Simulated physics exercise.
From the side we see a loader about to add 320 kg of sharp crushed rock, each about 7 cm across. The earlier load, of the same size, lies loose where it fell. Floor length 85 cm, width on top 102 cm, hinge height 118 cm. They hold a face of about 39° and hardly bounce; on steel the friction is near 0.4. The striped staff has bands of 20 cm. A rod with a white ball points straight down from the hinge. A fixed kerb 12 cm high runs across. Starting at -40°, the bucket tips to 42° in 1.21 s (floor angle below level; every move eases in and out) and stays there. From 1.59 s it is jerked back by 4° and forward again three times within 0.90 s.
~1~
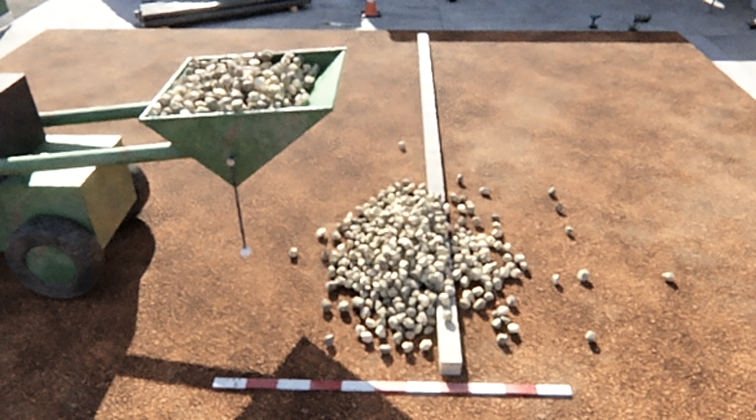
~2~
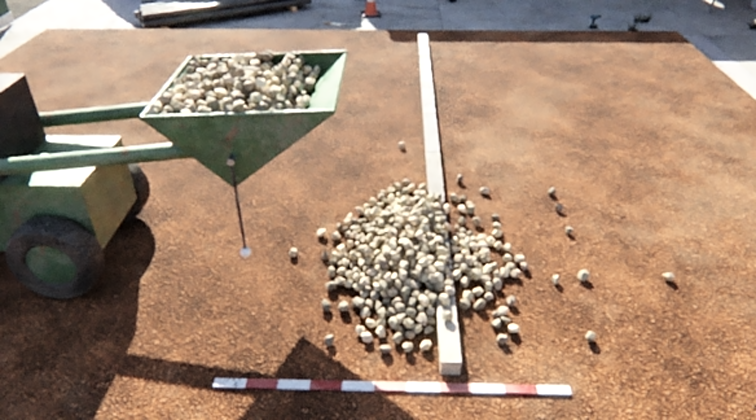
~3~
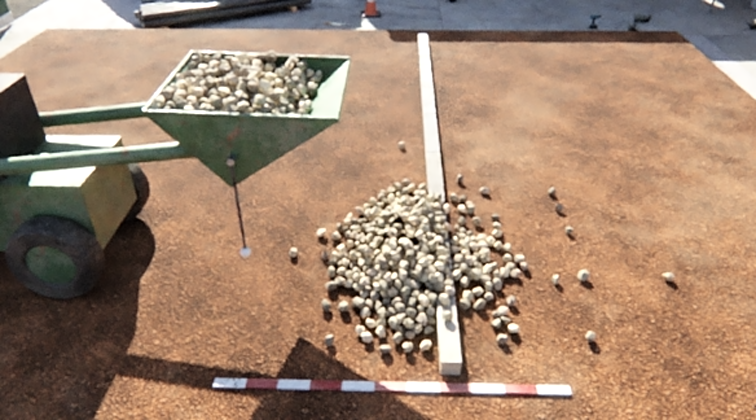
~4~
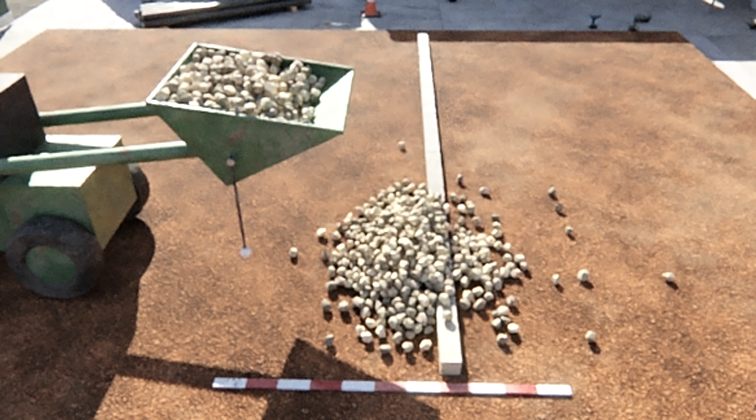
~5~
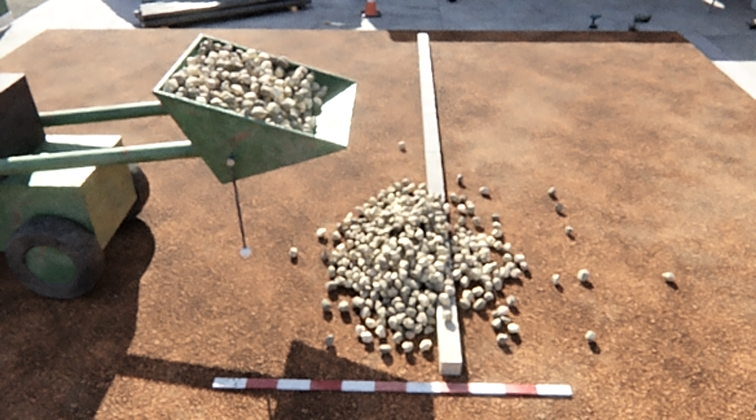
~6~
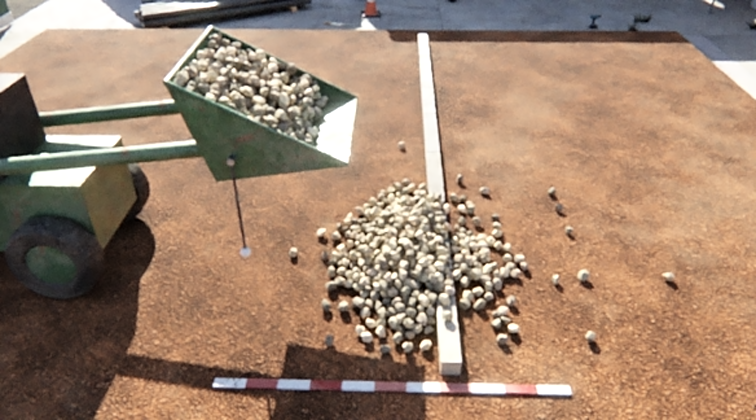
A green loader's bucket full of pale stones slowly tilts down to the right.
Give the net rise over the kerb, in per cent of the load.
About 0 per cent.
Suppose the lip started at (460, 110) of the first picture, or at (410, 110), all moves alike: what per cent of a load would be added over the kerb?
About 90 and 50 per cent.
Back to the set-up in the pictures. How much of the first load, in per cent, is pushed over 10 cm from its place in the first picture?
Roughly 0 per cent of them.
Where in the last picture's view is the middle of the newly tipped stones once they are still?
Near (355, 239).
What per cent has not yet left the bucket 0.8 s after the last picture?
It holds some 55 per cent.
Then, 0.4 s after the last picture the floor is at 29°; in per cent of one load, 99 in the bucket, 87 on this side of the kerb, 14 over the kerb; the foremost stones are at (574, 254).
Then, 0.8 s after the last picture the floor is at 42°; in per cent of one load, 56 in the bucket, 131 on this side of the kerb, 14 over the kerb; the foremost stones are at (574, 254).
Then, 2.4 s after the last picture the floor is at 42°; in per cent of one load, 0 in the bucket, 186 on this side of the kerb, 14 over the kerb; the foremost stones are at (574, 254).
Then, 5.0 s after the last picture the floor is at 42°; in per cent of one load, 0 in the bucket, 186 on this side of the kerb, 14 over the kerb; the foremost stones are at (574, 254). Net gain over the kerb, 0.
